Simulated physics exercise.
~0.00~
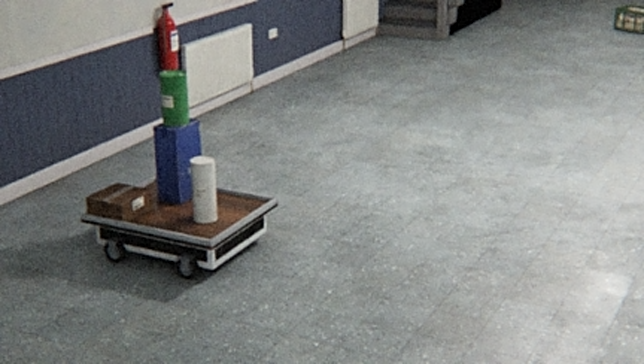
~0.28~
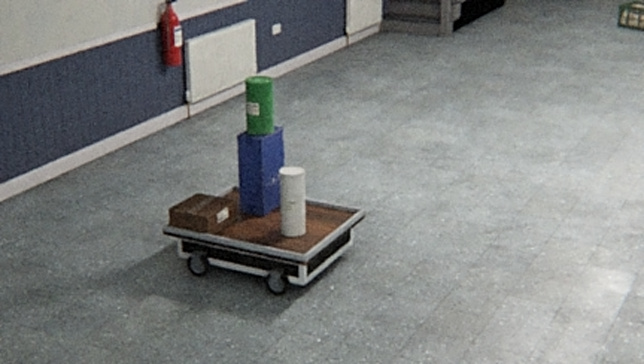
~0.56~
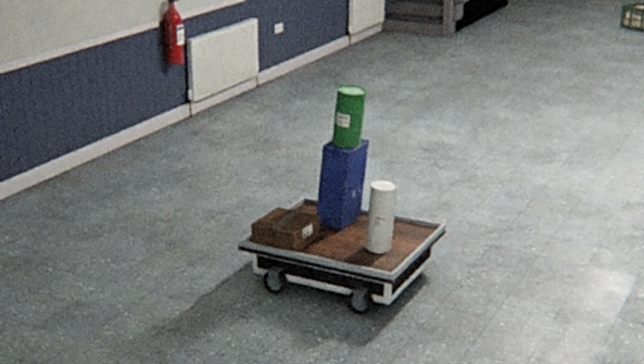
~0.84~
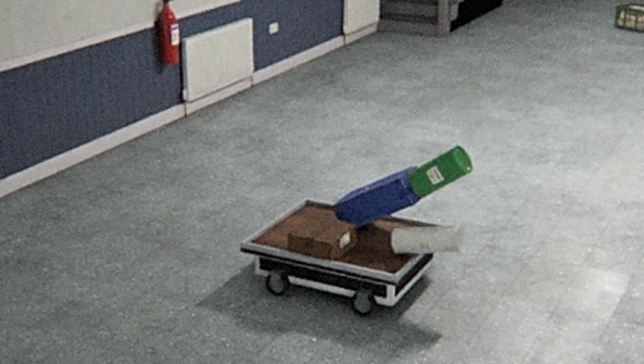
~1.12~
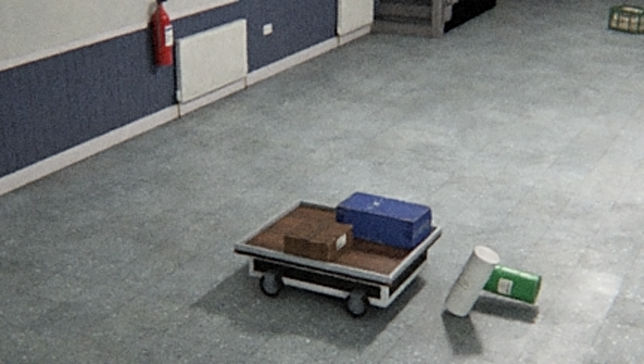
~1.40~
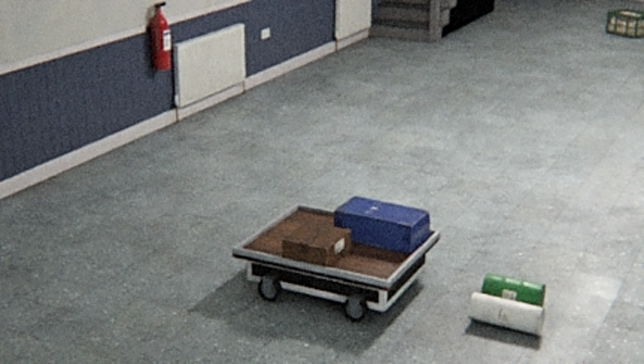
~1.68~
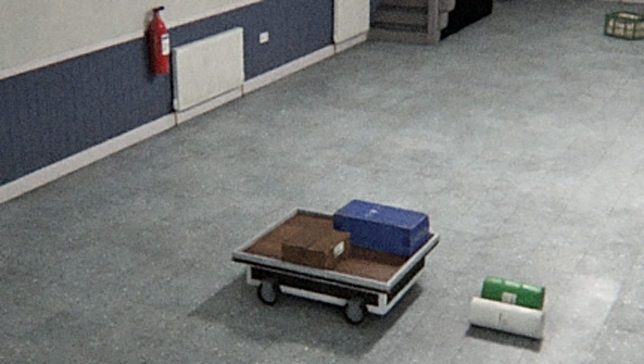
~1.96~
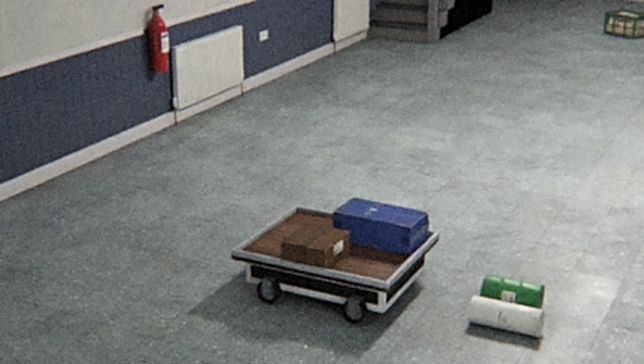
Cart rolling right and stopping, its blue box toppling onto the deck while green and white canisters tumble to the floor.
